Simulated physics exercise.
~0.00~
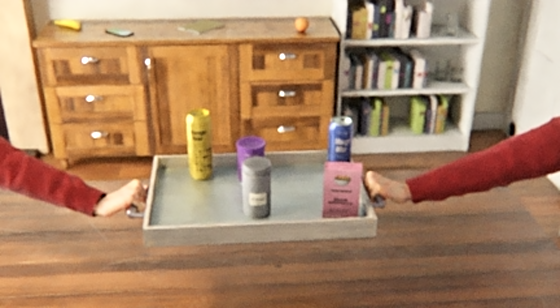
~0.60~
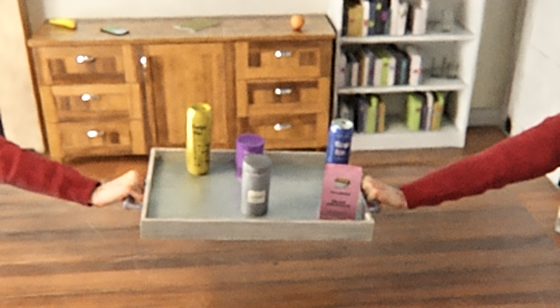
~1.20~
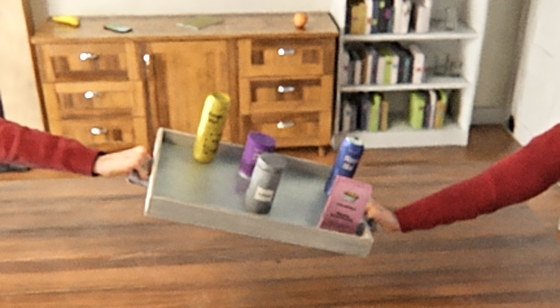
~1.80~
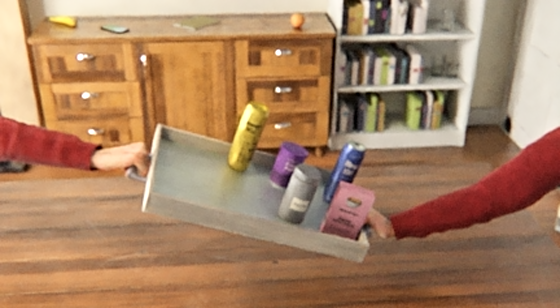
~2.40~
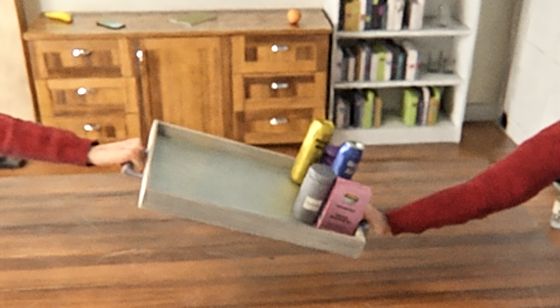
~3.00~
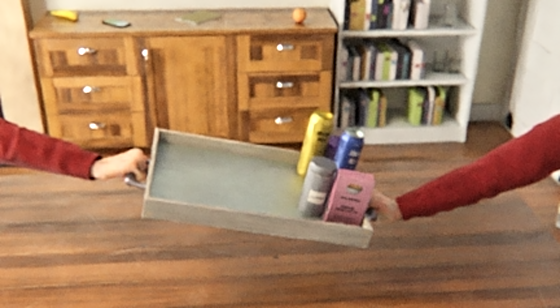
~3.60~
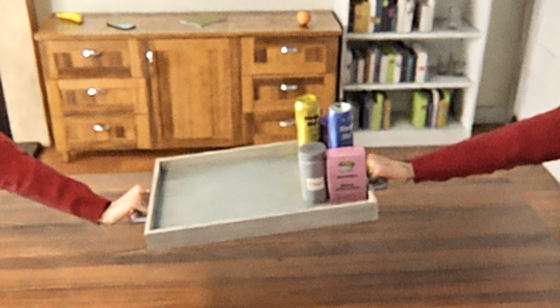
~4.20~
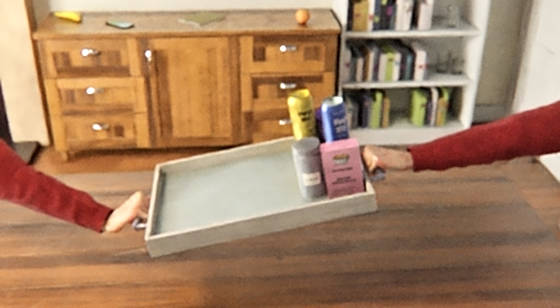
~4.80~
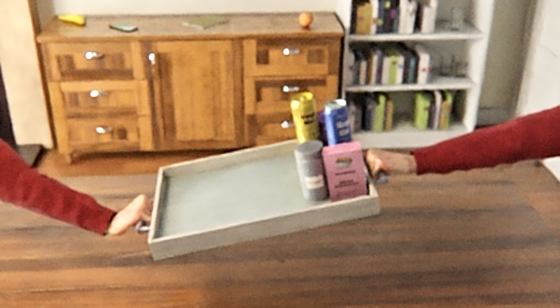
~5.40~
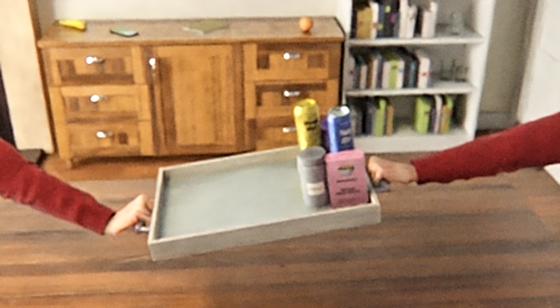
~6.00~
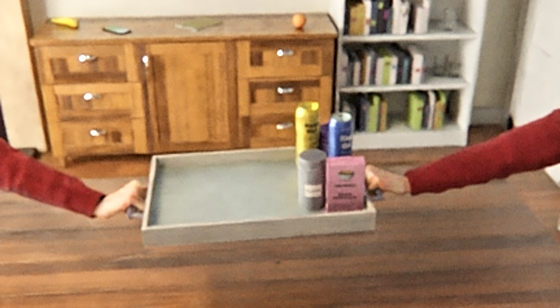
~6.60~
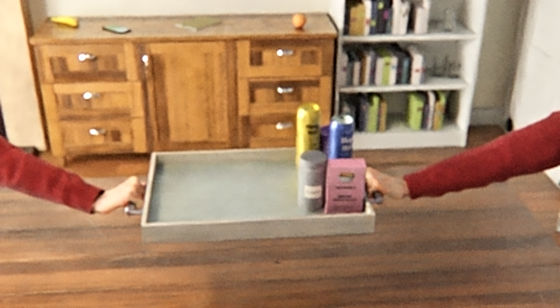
Two red-sleeved arms reach in from left and right, holding a grey tray above a wooden floor, seen from the front with wooden drawers and a white bookshelf behind. On the tray stand a yellow can at the back, a purple tin and grey jar near the middle, and a blue can and pink packet at the right. The hands tip the right edge down, and the yellow can, tin and jar slide right against the others. They then tilt the left edge down slightly, but nothing slides back. Finally the tray is level, everything upright and clustered at the right, the purple tin hidden.
